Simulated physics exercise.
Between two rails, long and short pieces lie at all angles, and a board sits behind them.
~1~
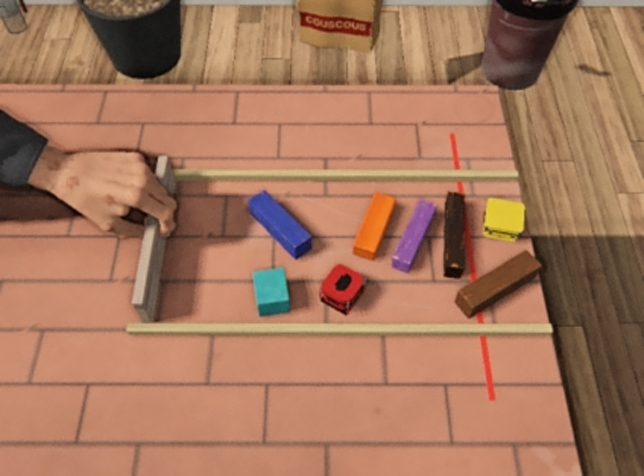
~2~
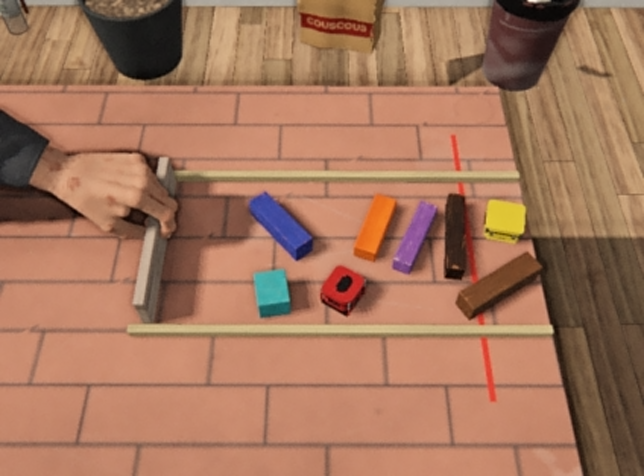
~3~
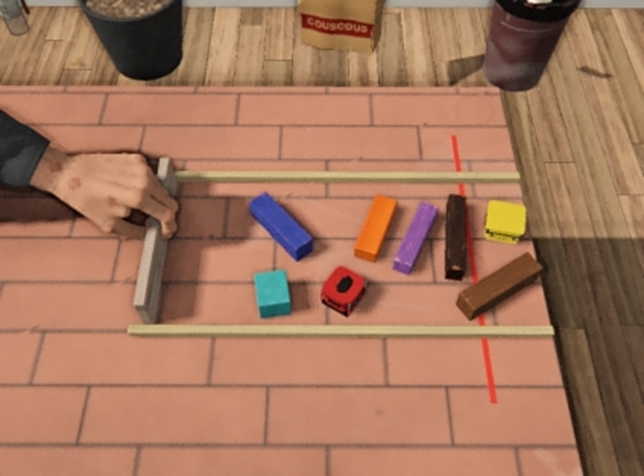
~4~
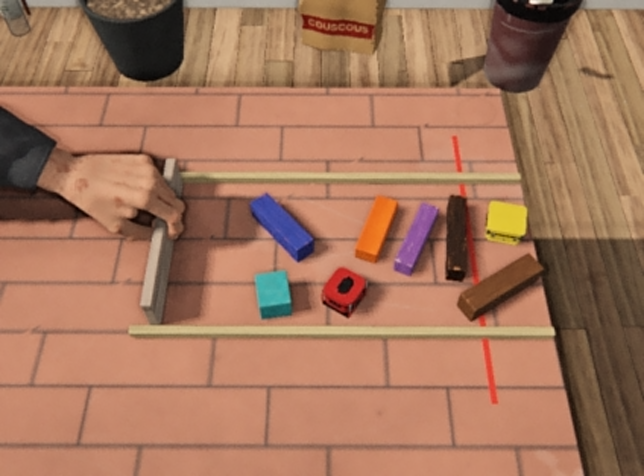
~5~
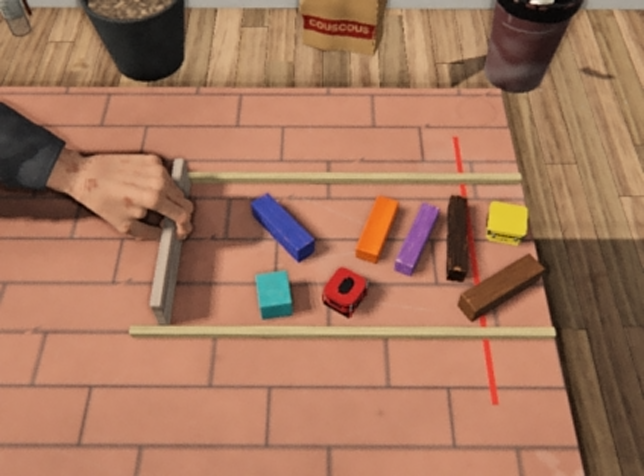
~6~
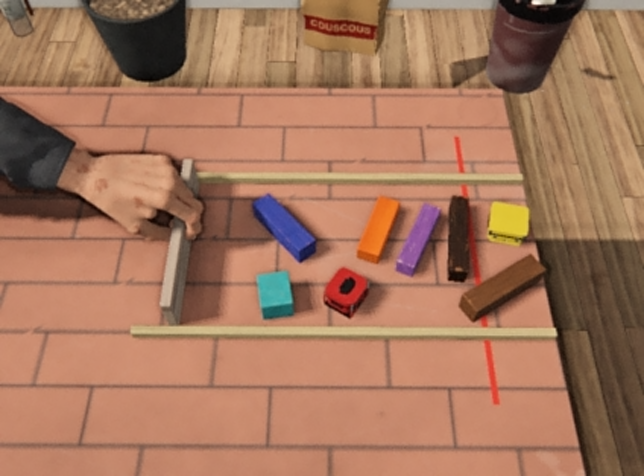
The clip shows a hand holding a grey board upright between two rails on a brick-patterned surface, then sliding it slightly right toward scattered coloured blocks, which stay still without being touched, some lying near a red line.
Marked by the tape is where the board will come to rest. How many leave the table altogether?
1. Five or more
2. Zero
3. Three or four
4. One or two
The answer is 3.
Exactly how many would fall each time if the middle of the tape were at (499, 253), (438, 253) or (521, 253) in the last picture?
You'd get 5, then 0, then 6.
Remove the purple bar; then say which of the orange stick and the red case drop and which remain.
Result - orange stick: Up; red case: Up.
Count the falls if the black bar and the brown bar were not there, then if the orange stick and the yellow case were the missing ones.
The count is 1 in the first case and 1 in the second.
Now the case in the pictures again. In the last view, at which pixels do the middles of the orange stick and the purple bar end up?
Near (504, 228) and (528, 240).
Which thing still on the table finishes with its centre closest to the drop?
It's the purple bar.
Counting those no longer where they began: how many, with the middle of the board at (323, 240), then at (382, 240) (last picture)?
The first number is 3, the next one 5.
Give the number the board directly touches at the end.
The count is 2.
A little later, none off yet; yellow case at rest near (507, 225); brown bar at rest near (502, 288); black bar at rest near (458, 238).
Next, none off yet; yellow case moving near (517, 222); brown bar shifted a little near (531, 284); black bar shifted a little near (494, 238).
When it is over, the number that fall off is three or four; down, black bar, brown bar and yellow case.
